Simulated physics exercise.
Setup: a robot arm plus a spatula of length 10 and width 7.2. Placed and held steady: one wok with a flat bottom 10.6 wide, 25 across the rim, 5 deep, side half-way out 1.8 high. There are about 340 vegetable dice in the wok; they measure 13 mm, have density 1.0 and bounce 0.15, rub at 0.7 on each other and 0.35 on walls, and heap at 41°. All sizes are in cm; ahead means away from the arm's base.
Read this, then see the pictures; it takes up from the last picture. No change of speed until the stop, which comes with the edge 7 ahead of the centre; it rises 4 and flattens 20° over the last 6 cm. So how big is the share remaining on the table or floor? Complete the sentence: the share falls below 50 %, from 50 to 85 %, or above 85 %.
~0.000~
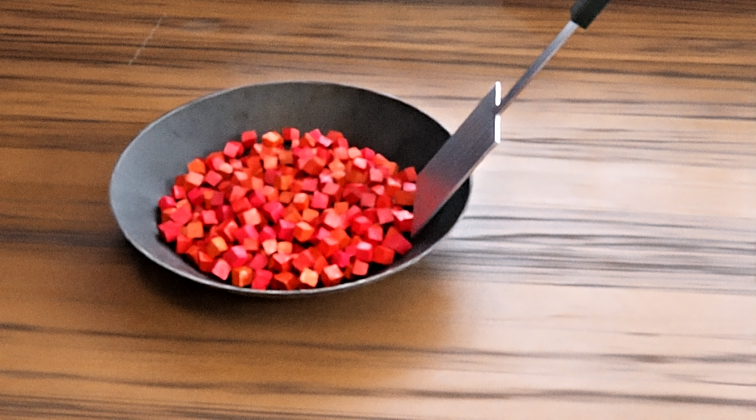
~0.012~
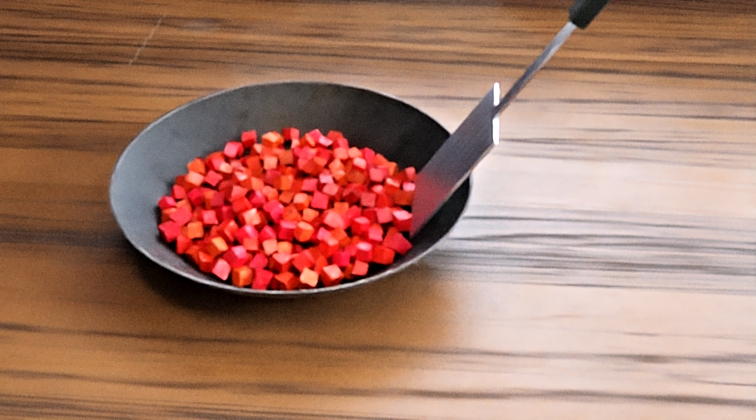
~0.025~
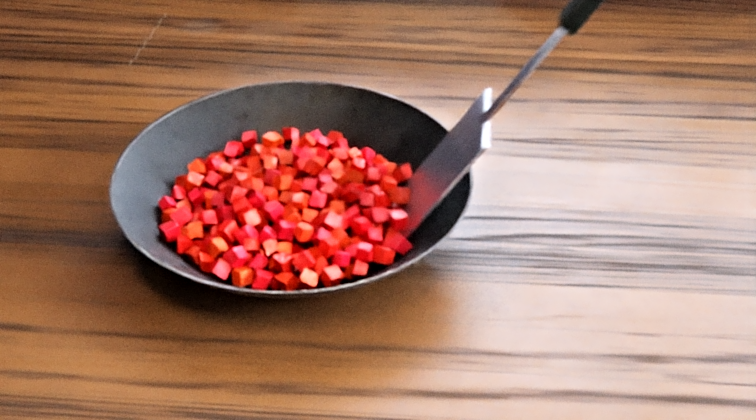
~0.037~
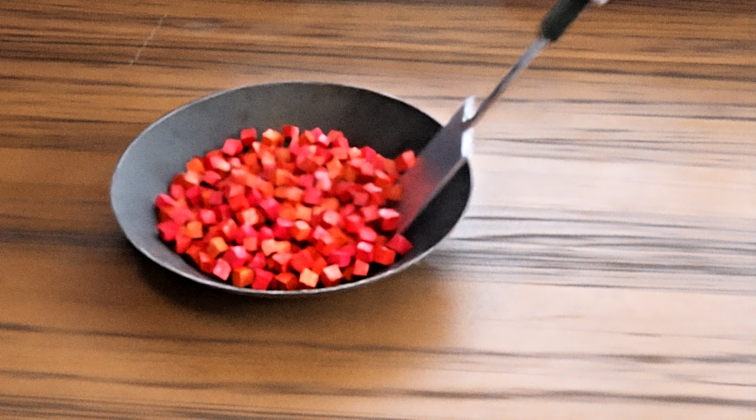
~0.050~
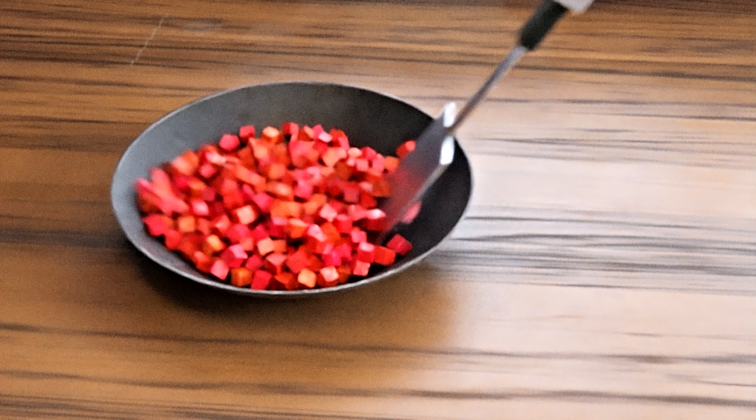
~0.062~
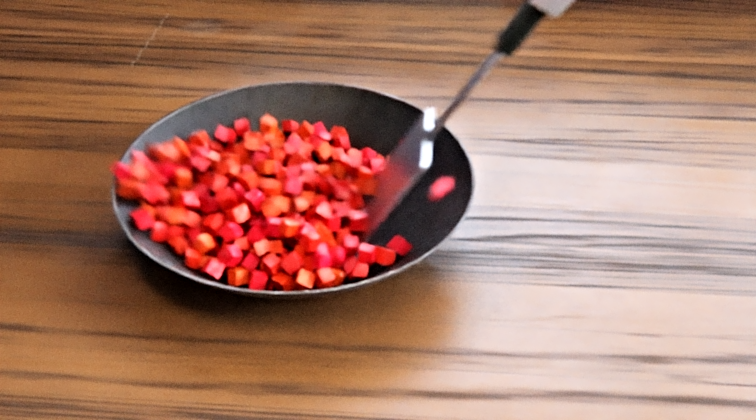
The share falls below 50 %.
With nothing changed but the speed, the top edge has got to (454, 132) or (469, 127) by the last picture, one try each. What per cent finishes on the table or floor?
I'd estimate some 35 and 25 in a hundred.
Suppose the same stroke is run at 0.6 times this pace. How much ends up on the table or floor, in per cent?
35 %.
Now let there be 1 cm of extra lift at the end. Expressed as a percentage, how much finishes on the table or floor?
Close to 45 in a hundred.
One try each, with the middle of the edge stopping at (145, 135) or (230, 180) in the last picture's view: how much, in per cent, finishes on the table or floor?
Some 60 and 30 per cent.
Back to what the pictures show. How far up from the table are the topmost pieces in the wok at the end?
Height at the end: Around 6.0 cm.
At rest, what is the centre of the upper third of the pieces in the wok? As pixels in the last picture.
(195, 188).
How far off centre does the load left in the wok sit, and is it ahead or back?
Roughly 3.5 centimetres ahead.
After 0.09 s, sloping 57°, highest piece 11 above the table; 334 in the wok, 11 on the blade or in flight.
After 0.12 s, sloping 50°, highest piece 15 above the table; 313 in the wok, 32 on the blade or in flight.
After 0.34 s, sloping 37°, highest piece 20 above the table; 201 in the wok, 101 on the table or floor, 43 on the blade or in flight.
After 1.39 s, sloping 37°, highest piece 6 above the table; 201 in the wok, 144 on the table or floor.
In the end, 201 in the wok, 144 on the table or floor. That is 42 % on the table or floor.
